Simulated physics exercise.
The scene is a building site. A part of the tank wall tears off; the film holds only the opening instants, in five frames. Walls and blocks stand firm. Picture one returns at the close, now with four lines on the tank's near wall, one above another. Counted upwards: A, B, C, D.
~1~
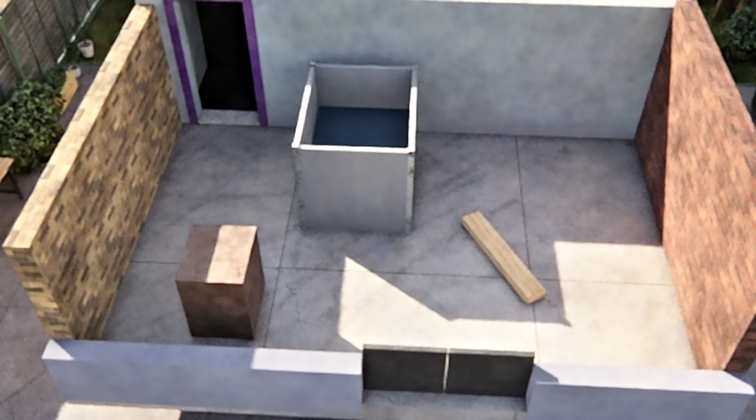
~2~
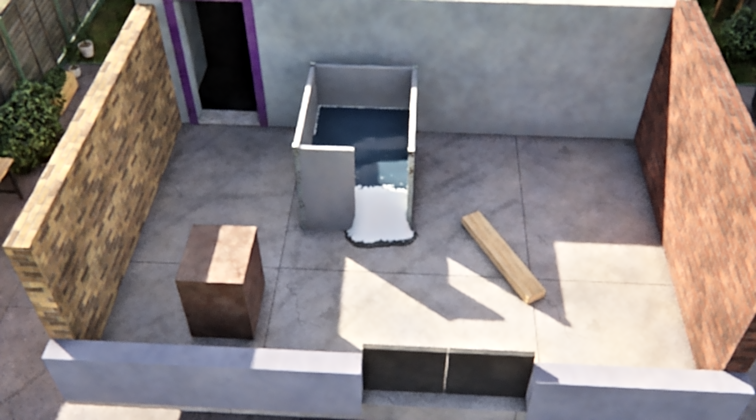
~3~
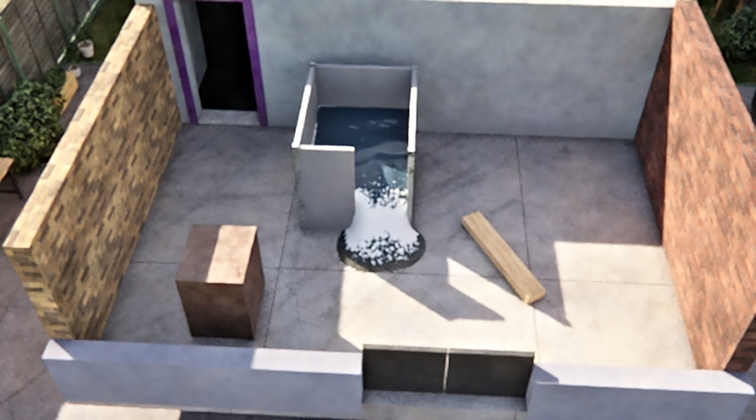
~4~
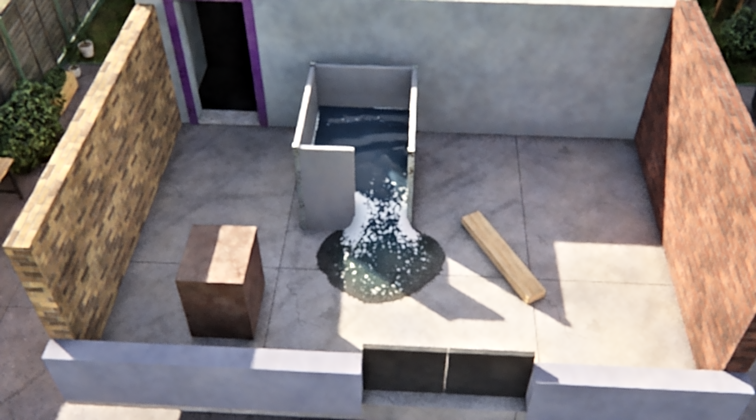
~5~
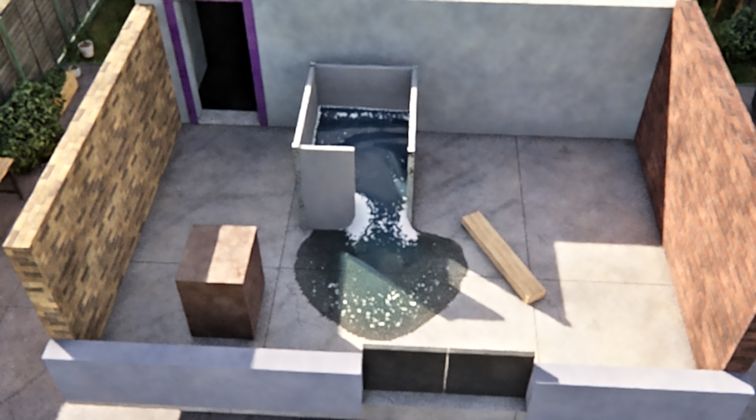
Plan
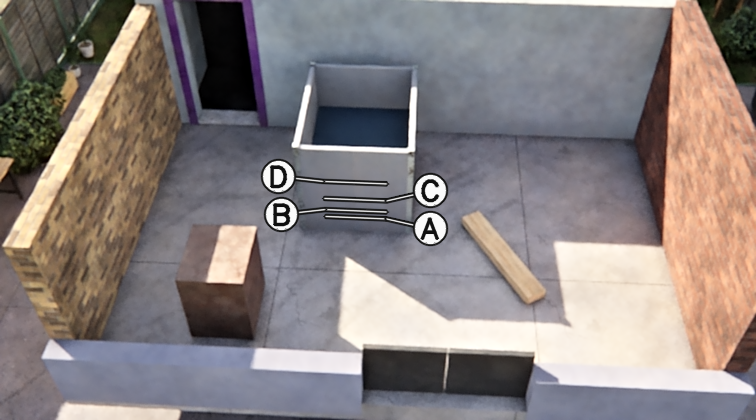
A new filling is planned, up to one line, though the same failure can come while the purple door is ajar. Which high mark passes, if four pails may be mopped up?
The limit is D.
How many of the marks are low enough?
All of the four.
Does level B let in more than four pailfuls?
No, not at all.
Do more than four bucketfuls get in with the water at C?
No, not at all.
On the marked copy, A at (355, 217); B at (355, 210); C at (355, 199); D at (354, 182); from the bottom up A, B, C, D.
Choosing A, nothing gets over.
Choosing B, nothing gets over.
Choosing C, nothing gets over.
Choosing D, a splash gets over, under a bucket.
